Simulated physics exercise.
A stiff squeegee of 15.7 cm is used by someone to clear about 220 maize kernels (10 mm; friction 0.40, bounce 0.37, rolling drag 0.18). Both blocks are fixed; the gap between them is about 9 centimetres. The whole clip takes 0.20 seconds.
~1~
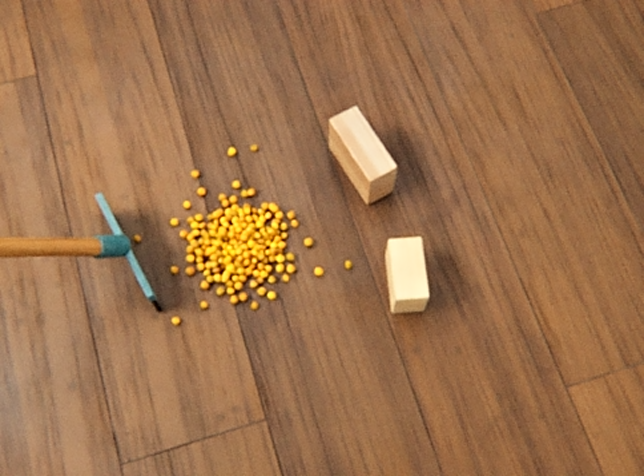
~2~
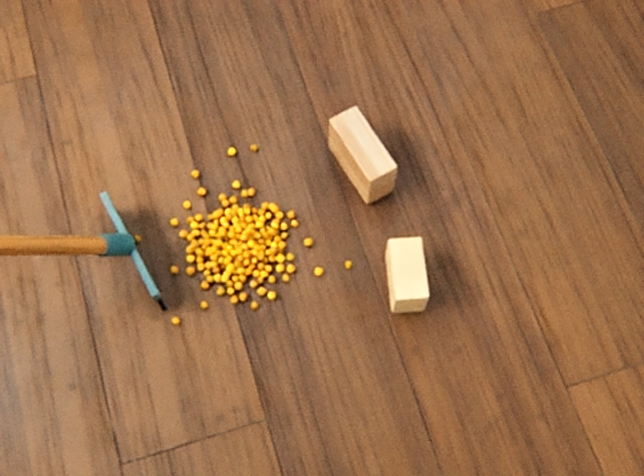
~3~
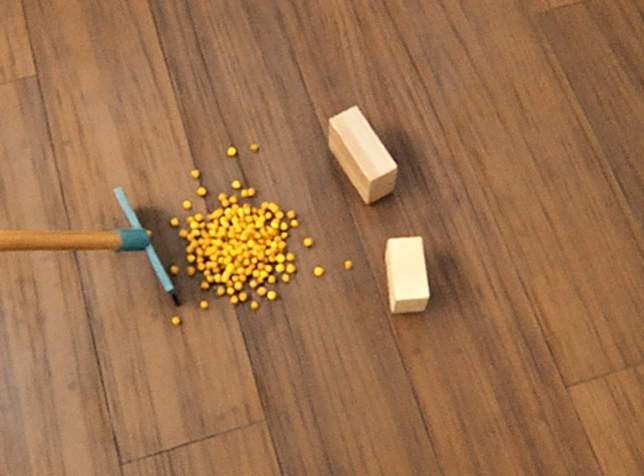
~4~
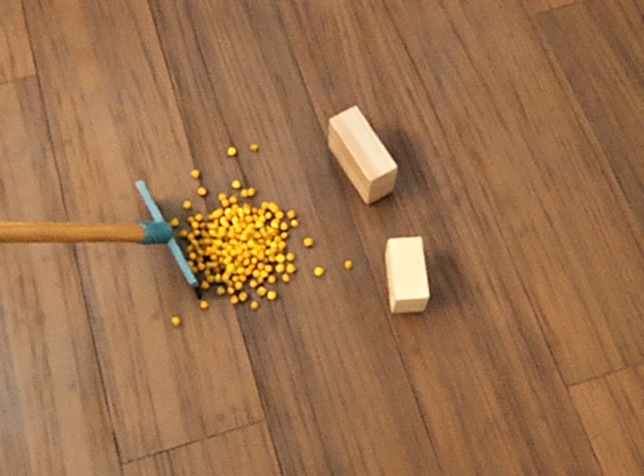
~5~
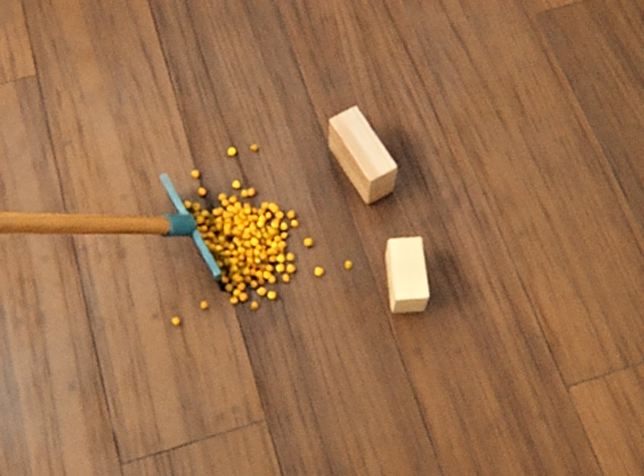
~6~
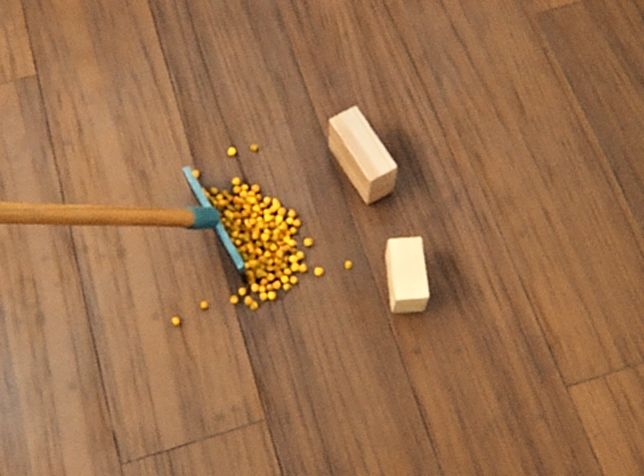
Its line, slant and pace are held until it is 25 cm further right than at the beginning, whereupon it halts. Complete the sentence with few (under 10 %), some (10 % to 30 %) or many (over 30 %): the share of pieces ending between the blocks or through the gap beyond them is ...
The share is some.
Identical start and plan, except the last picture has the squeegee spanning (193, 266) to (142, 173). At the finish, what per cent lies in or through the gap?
Once it settles, the gap takes 0 per cent.
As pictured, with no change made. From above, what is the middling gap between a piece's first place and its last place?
It comes to about 16 cm.
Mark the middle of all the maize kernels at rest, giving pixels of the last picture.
I'd say close to (347, 205) in the last picture.
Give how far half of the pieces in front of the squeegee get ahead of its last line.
About 5 cm from the line.
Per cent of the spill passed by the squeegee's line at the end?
Share: Approx. 15 %.
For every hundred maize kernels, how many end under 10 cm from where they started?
About 10 %.
Then, 0.14 s after the last picture, squeegee 23 cm from its start, spill 20 cm wide; round the far block 5 %, held up before the blocks 95 %.
Then, 0.29 s after the last picture, squeegee 25 cm from its start, spill 23 cm wide; in or through the gap 10 %, round the far block 10 %, held up before the blocks 75 %.
Then, 0.42 s after the last picture, squeegee 25 cm from its start, spill 25 cm wide; in or through the gap 15 %, round the far block 15 %, held up before the blocks 70 %.
In the end, in or through the gap 15 %, round the near block 0 %, round the far block 15 %, held up before the blocks 70 %.
